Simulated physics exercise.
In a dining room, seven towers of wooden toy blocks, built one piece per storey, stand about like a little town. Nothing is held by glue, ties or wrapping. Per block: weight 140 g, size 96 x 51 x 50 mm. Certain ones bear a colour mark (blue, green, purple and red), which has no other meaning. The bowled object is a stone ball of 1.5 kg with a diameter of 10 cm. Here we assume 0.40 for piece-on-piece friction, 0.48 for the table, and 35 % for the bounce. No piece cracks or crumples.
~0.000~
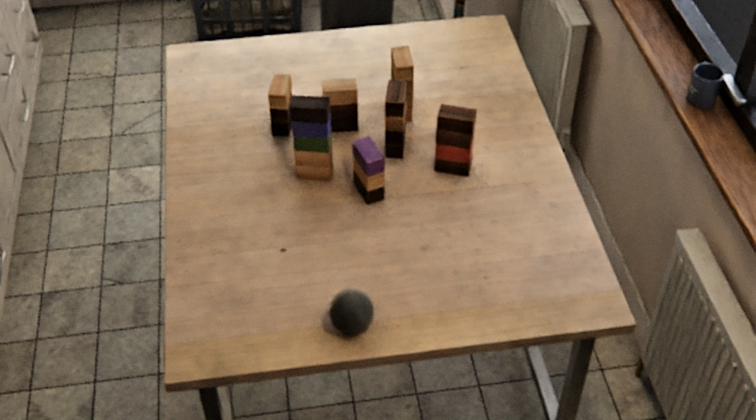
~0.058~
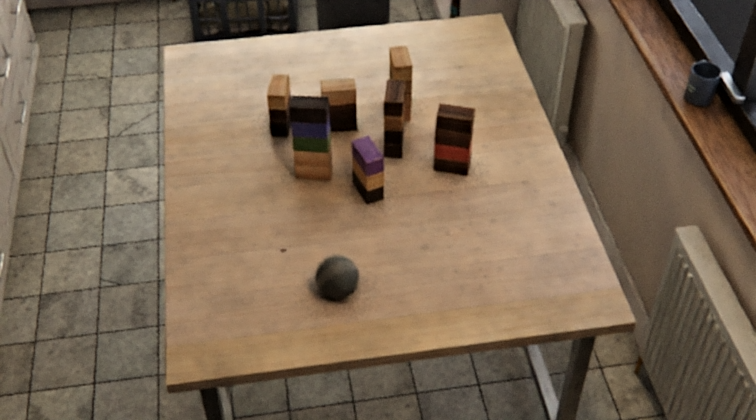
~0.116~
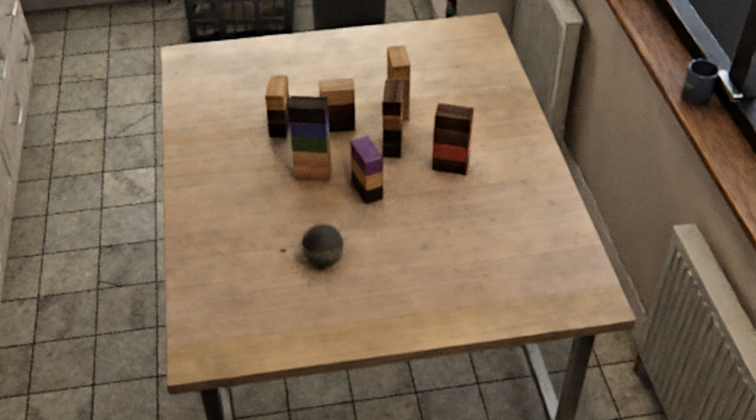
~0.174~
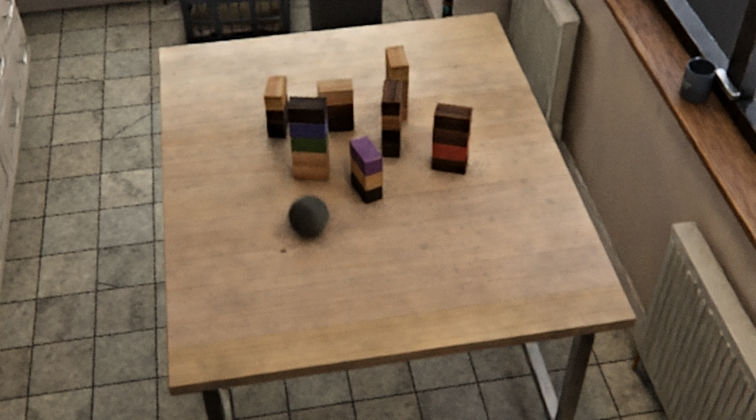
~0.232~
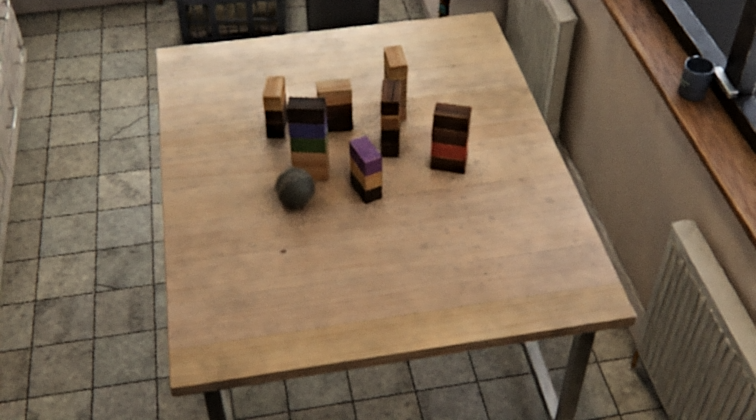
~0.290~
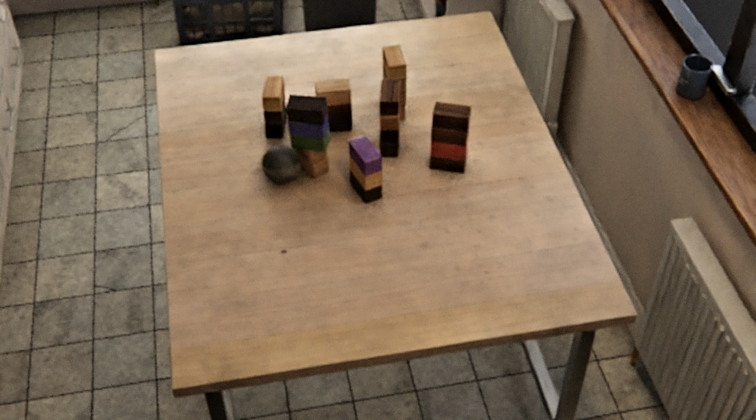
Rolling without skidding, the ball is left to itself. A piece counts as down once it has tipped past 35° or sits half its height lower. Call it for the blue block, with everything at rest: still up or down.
Falls.
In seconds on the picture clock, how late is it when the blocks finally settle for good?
1.5 s, give or take.
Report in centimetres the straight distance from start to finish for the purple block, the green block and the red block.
Roughly purple 0 cm, green 12 cm, red 0 cm.
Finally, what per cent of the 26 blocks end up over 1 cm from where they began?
The share is 30 %.
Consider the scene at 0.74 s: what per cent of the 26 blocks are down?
25 %.
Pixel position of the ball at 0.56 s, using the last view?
(220, 87), more or less.
Around 0.42 s, ball still moving; 3 of the 26 blocks down; blue block tipped 35°; green block tipped 35°.
Around 0.56 s, ball still moving; 5 of the 26 blocks down; blue block tipped 74°, 9 cm lower; green block on its side.
Around 0.74 s, ball still moving; 6 of the 26 blocks down; blue block upside down; green block on its side.
Finally (1.5 s), ball rolling away; 6 of the 26 blocks down; blue block on its side; green block on its side; purple block unmoved. Seen by the last camera, middles, blue block near (302, 210), green block near (323, 186).
